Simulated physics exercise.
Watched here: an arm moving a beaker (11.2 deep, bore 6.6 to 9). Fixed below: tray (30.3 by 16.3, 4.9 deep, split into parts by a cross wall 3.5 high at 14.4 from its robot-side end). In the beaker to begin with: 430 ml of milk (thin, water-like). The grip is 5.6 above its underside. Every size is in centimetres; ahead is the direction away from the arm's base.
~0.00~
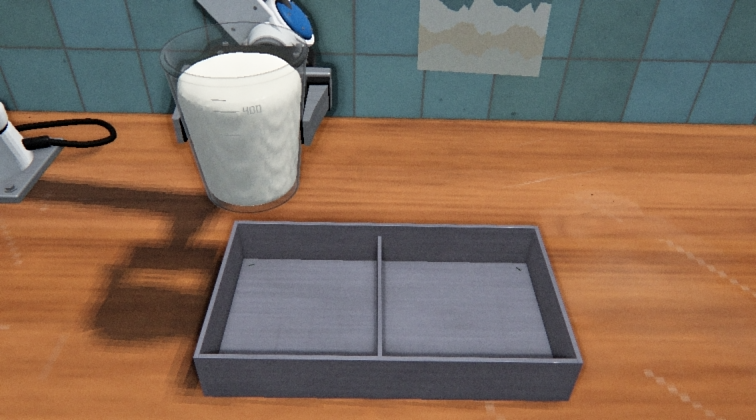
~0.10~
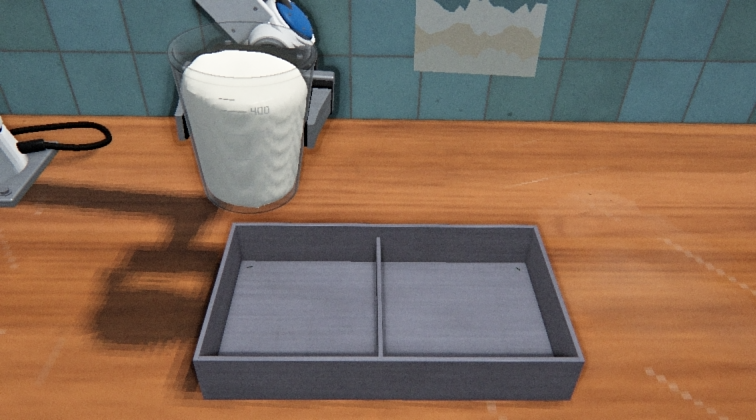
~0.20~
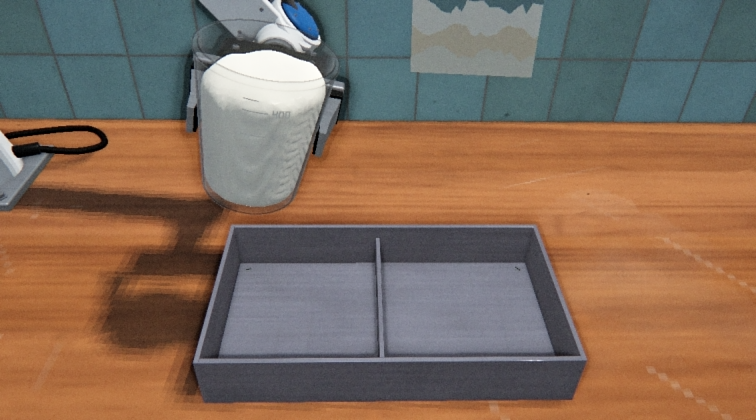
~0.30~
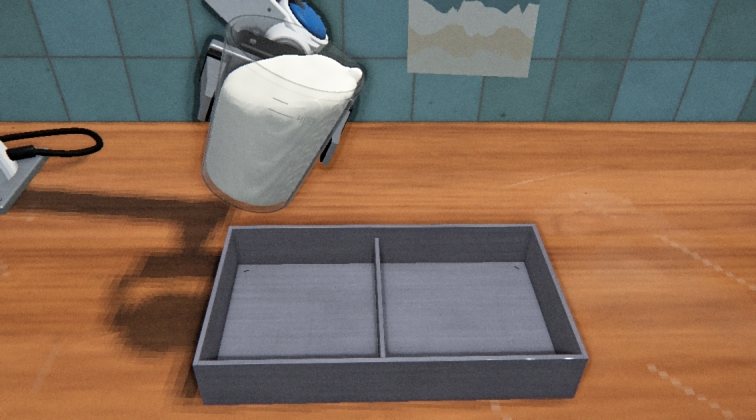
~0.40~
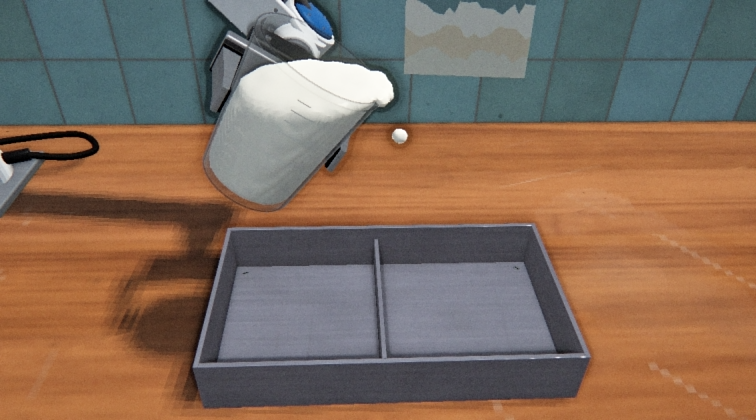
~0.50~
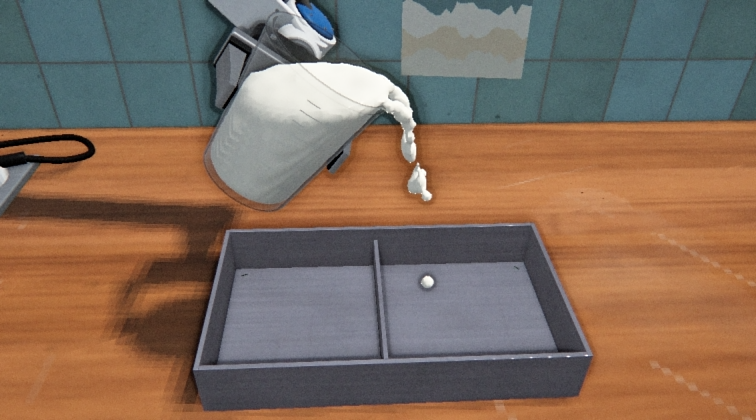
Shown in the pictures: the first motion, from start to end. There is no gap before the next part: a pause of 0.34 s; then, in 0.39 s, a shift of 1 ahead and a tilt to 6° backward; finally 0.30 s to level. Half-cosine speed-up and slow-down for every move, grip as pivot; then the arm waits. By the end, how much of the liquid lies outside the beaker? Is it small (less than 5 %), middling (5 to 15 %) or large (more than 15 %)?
It is middling.
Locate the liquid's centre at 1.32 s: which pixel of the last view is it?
Around (317, 147).
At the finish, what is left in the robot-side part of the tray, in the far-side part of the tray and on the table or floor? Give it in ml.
Roughly 0 ml, 30 ml and 0 ml.
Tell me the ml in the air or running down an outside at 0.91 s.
Close to 10 ml of it.
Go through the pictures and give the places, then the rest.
The first frame shows the beaker middle at (245, 124), level; upper third of the milk around (241, 90), from x 180 to 300, top at y 55; 430 ml in the beaker.
The second frame shows the beaker middle at (248, 124), tilted 3° forward; upper third of the milk around (243, 88), from x 185 to 305, top at y 55.
The third frame shows the beaker middle at (258, 125), tilted 12° forward; upper third of the milk around (262, 89), from x 205 to 325, top at y 55.
The fourth frame shows the beaker middle at (271, 124), tilted 24° forward; upper third of the milk around (289, 91), from x 210 to 355, top at y 55.
The fifth frame shows the beaker middle at (282, 124), tilted 33° forward; upper third of the milk around (306, 93), from x 210 to 400, top at y 65.
The sixth frame shows the beaker middle at (286, 123), tilted 36° forward; upper third of the milk around (311, 95), from x 210 to 440, top at y 65; 420 ml in the beaker, 10 ml in the air or running down outside.
After 0.91 s, tilted 33° forward, liquid up to 25 above the table; 395 ml in the beaker, 25 ml in the far-side part, 10 ml in the air or running down outside.
After 1.32 s, tilted 5° backward, liquid up to 25 above the table; 395 ml in the beaker, 30 ml in the far-side part.
After 1.73 s, level, liquid up to 25 above the table; 395 ml in the beaker, 30 ml in the far-side part.
After 2.53 s, level, liquid up to 25 above the table; 395 ml in the beaker, 30 ml in the far-side part.
In the end, 395 ml in the beaker, 30 ml in the far-side part. That is 8 % outside the beaker.
